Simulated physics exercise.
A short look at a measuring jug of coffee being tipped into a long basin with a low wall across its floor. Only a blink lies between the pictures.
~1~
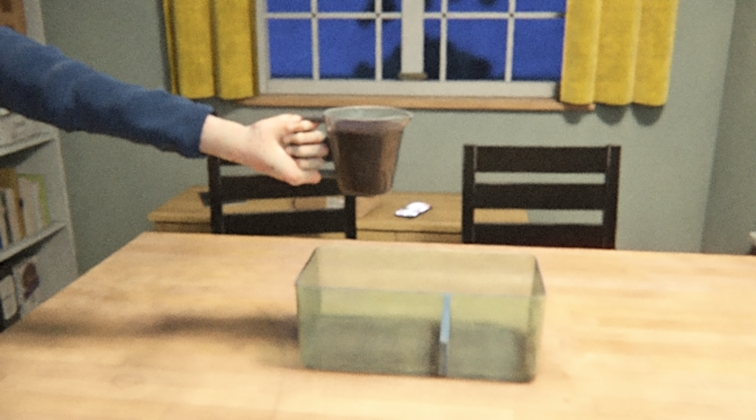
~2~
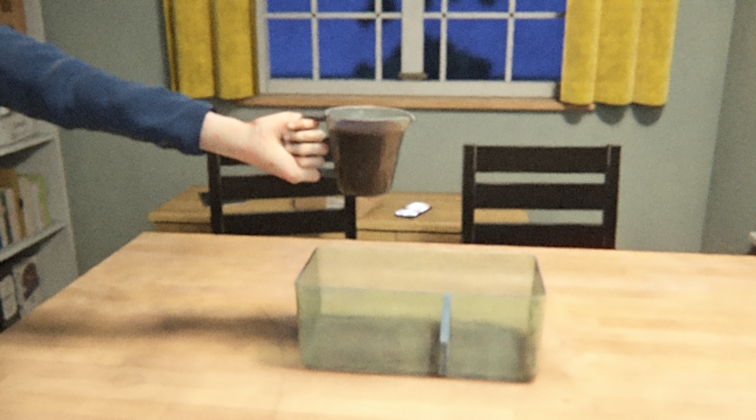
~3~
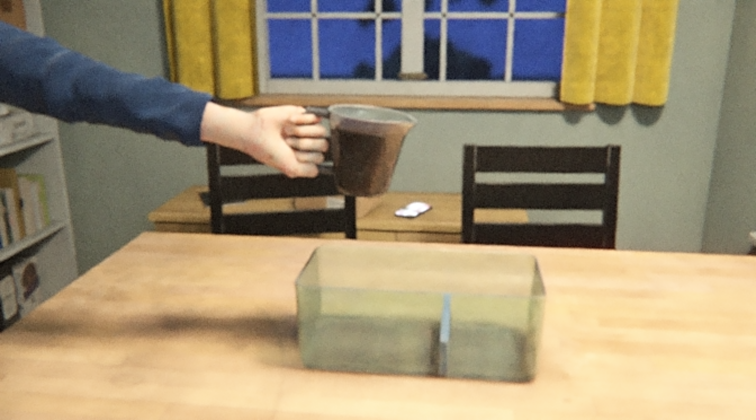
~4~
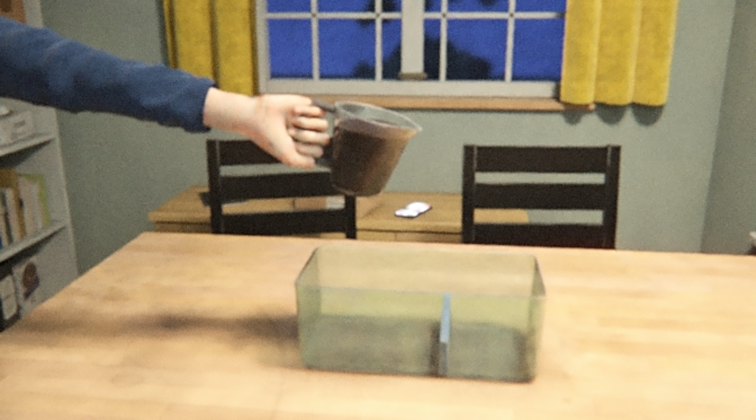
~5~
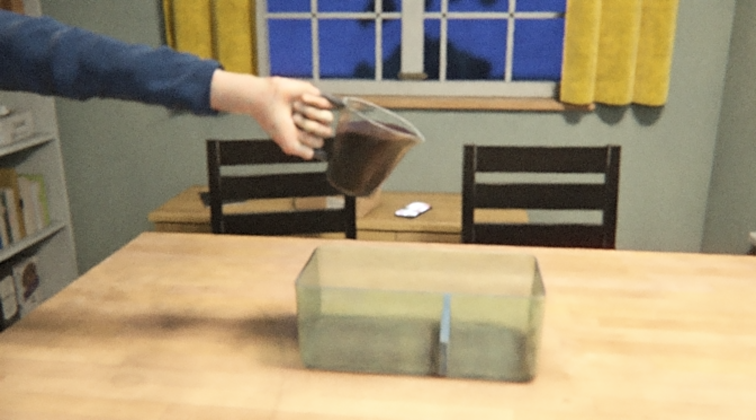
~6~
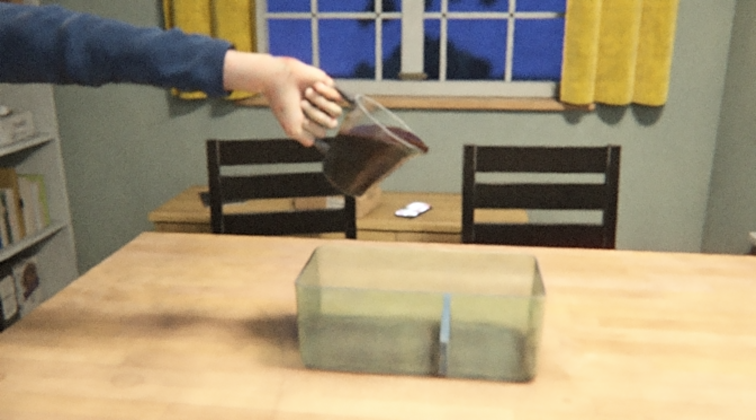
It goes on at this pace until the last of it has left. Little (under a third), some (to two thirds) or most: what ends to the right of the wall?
It comes to between a third and two thirds.
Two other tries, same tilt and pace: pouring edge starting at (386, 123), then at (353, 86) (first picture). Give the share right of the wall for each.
About 15 and 5 per cent.
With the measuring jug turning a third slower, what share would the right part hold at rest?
Roughly 65 in a hundred.
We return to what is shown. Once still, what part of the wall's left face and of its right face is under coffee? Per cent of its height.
Some 20 per cent left and 20 right.
A moment on, the measuring jug is tipped right over and 32 per cent is still to pour, 1 is left of the wall and 30 right of it.
Next, the measuring jug is tipped right over and 1 per cent is still to pour, 43 is left of the wall and 47 right of it.
Then the measuring jug is tipped right over and 0 per cent is still to pour, 51 is left of the wall and 45 right of it.
Later the measuring jug is tipped right over and 0 per cent is still to pour, 51 is left of the wall and 46 right of it.
In the end 51 per cent lies left of the wall, 46 right of it and 3 outside.
